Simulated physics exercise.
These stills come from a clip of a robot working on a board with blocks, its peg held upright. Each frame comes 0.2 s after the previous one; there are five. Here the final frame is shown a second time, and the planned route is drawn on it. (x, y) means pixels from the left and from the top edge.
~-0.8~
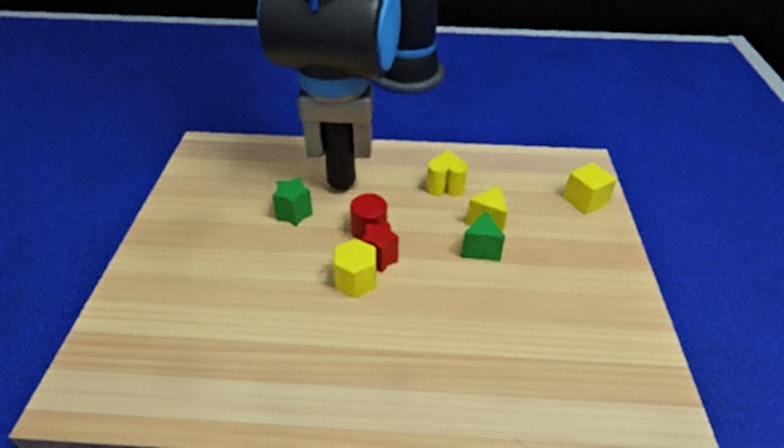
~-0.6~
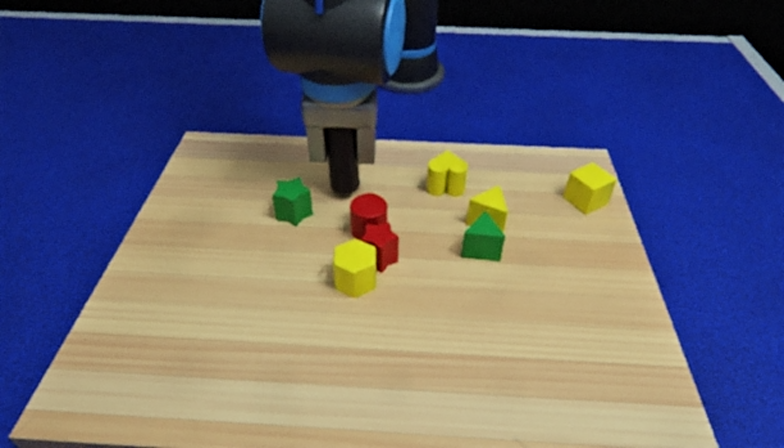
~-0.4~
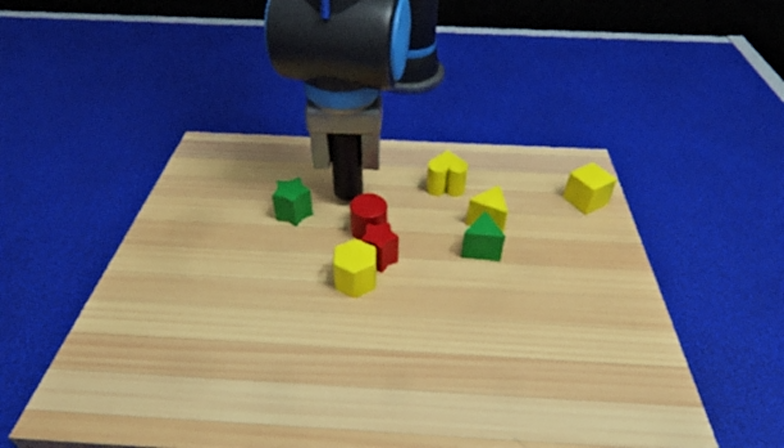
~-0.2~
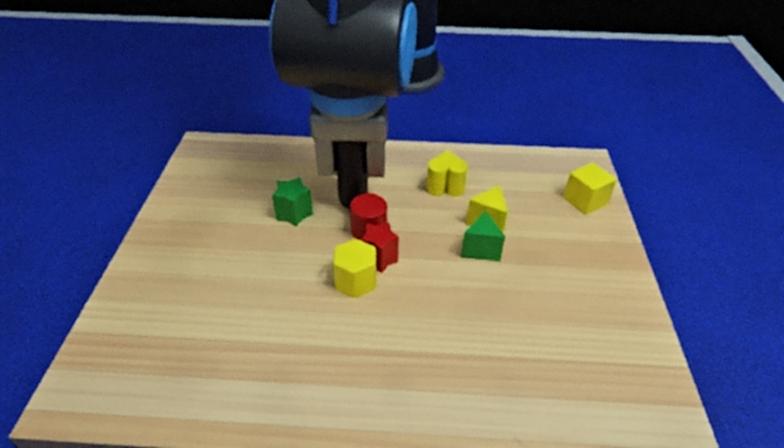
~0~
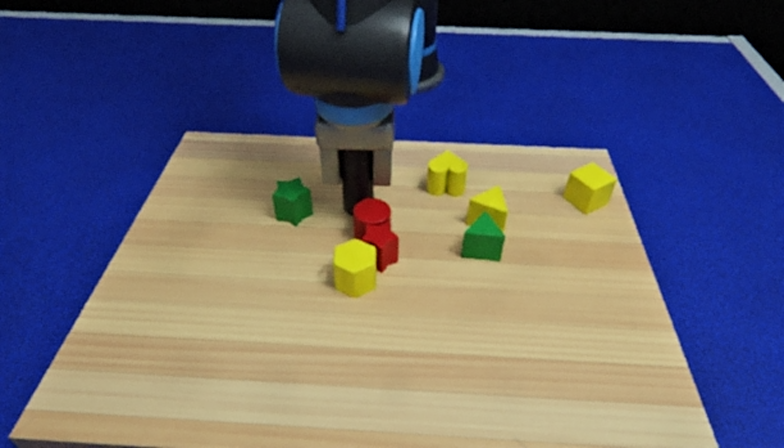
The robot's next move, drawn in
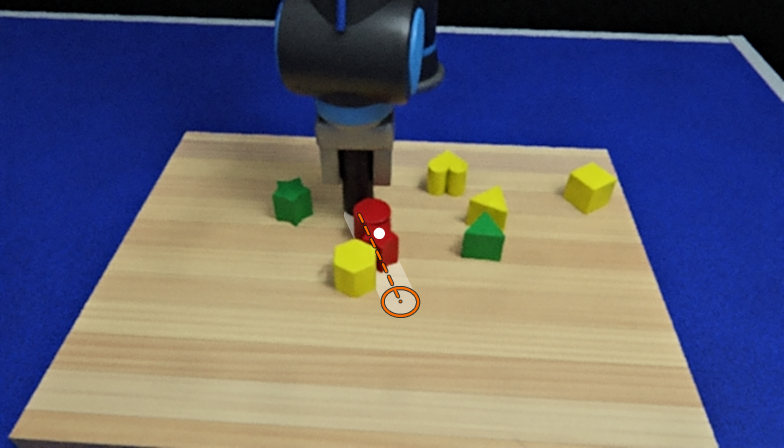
To begin with, a robot arm holds a dark peg near the back of a wooden board, among scattered green, red and yellow blocks. The peg moves slightly forward and to the right toward the red round block, which then shifts very slightly while the other blocks stay still.
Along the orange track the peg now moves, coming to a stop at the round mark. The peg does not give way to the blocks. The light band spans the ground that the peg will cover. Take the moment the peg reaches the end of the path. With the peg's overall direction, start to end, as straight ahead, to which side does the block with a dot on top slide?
Answer: Leftward.
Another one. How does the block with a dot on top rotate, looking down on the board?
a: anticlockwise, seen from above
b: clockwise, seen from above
a.
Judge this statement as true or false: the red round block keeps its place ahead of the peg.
True
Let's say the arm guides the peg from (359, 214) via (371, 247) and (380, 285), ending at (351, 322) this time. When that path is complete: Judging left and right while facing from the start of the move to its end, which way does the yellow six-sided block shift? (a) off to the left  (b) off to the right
b - off to the right.
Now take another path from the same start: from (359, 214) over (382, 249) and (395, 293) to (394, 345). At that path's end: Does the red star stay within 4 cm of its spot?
No
Path on the board, from (359, 214) directly to (400, 302); the dot is on the red star.
What follows on the original path. One third of the way, peg at (372, 233); yellow six-sided block at (353, 260), turned 15° clockwise; red round block at (392, 236); red star at (405, 260), turned 15° anticlockwise.
Two thirds of the way, peg at (386, 263); yellow six-sided block at (353, 260), turned 15° clockwise; red round block at (411, 266); red star at (432, 290), turned 25° anticlockwise.
At the end, peg at (401, 294); green star in place; yellow six-sided block at (352, 264), turned 30° clockwise; red round block at (434, 296); red star at (465, 317), turned 40° anticlockwise.
